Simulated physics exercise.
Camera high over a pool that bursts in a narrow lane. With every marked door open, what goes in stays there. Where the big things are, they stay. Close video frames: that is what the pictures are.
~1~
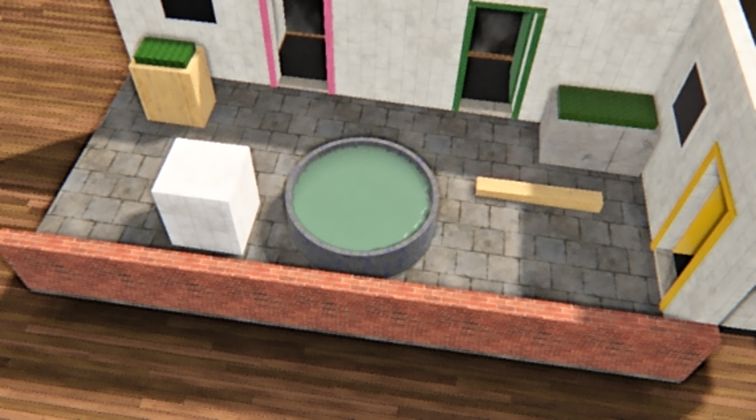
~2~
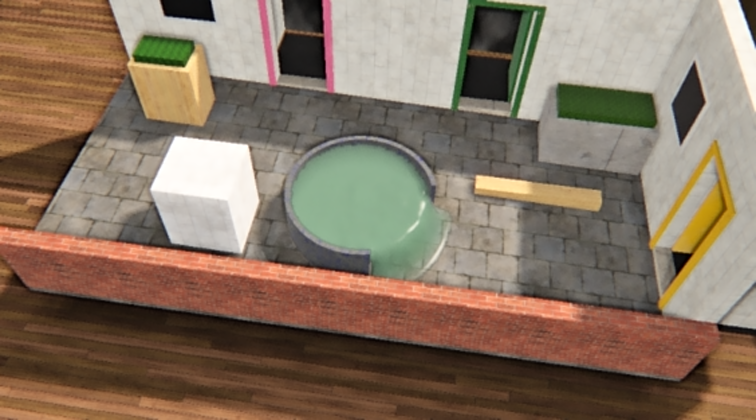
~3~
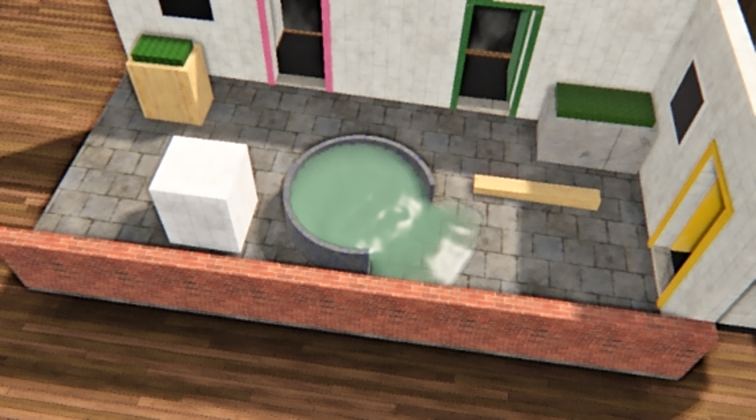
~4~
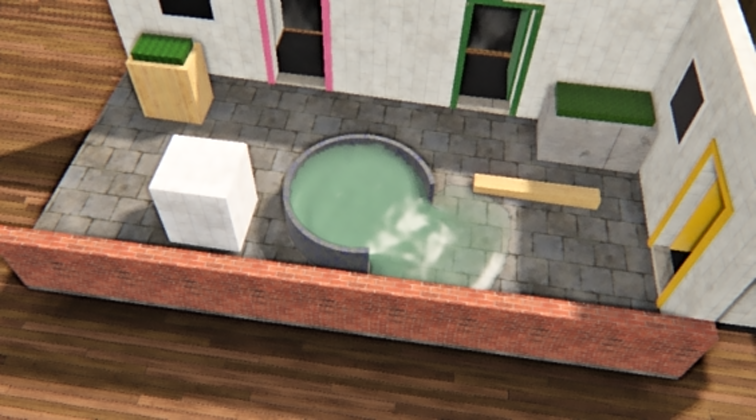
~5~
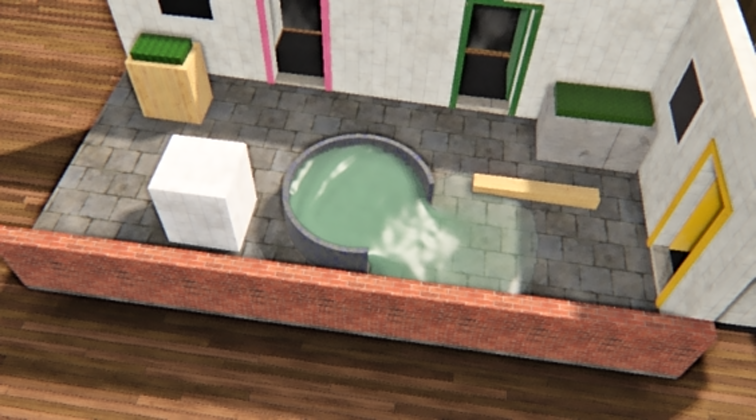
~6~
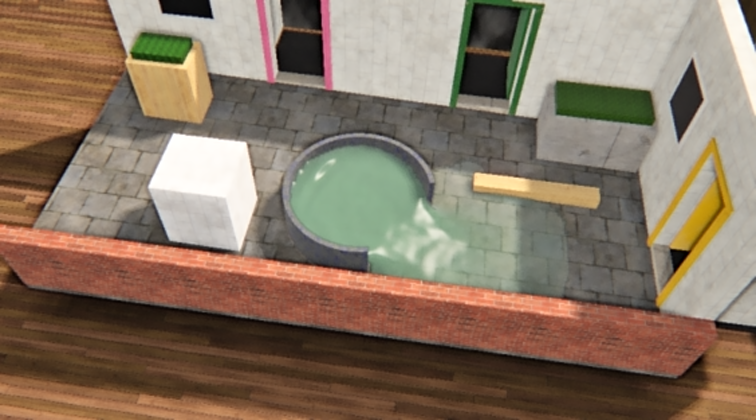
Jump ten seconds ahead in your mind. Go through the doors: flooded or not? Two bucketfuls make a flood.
Pink door: Not flooded. Yellow door: Flooded. Green door: Not flooded.
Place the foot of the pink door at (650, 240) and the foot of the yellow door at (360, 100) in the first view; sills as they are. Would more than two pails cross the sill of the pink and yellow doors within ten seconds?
At the pink door it tops it; at the yellow door it remains below.
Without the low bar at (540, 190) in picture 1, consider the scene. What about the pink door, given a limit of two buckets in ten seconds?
The pink one holds.
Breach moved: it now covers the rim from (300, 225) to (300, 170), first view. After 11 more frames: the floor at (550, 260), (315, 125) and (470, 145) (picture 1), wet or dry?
First kept bare, second soaked through, third kept bare.
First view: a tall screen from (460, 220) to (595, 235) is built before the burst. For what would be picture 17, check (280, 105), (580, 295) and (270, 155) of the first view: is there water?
One after the other: Not flooded, wet, not flooded.
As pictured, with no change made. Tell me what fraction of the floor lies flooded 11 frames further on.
Around 30 in a hundred.
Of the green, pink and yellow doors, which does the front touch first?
Going by the pictures, it would be the yellow door.
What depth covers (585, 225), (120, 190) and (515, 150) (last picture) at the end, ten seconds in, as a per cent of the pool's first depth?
The depth comes out near 18, 0 and 10 per cent.
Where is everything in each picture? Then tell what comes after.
Still water in the pool at (362, 196), in the first frame.
The front is at (441, 213), out from the gap at (417, 245), in the second frame.
The front is at (472, 214), out from the gap at (415, 247), in the third frame.
The front is at (504, 217), out from the gap at (415, 246), in the fourth frame.
Water pours out at (414, 246) and has run to (511, 200), in the fifth frame.
Water pours out at (415, 245) and has run to (555, 224), in the sixth frame.
A moment on, water covers 25 % of the floor; the pink door not reached, the yellow door wet at the sill, nothing in, the green door not reached.
Next, water covers 30 % of the floor; the pink door not reached, the yellow door over two buckets in, the green door not reached.
Then, water covers 40 % of the floor; the pink door not reached, the yellow door far over two buckets in, the green door not reached.
Later, water covers 60 % of the floor; the pink door not reached, the yellow door far over two buckets in, the green door wet at the sill, nothing in.
In the end, water covers 75 % of the floor; the pink door wet at the sill, nothing in, the yellow door far over two buckets in, the green door wet at the sill, nothing in.
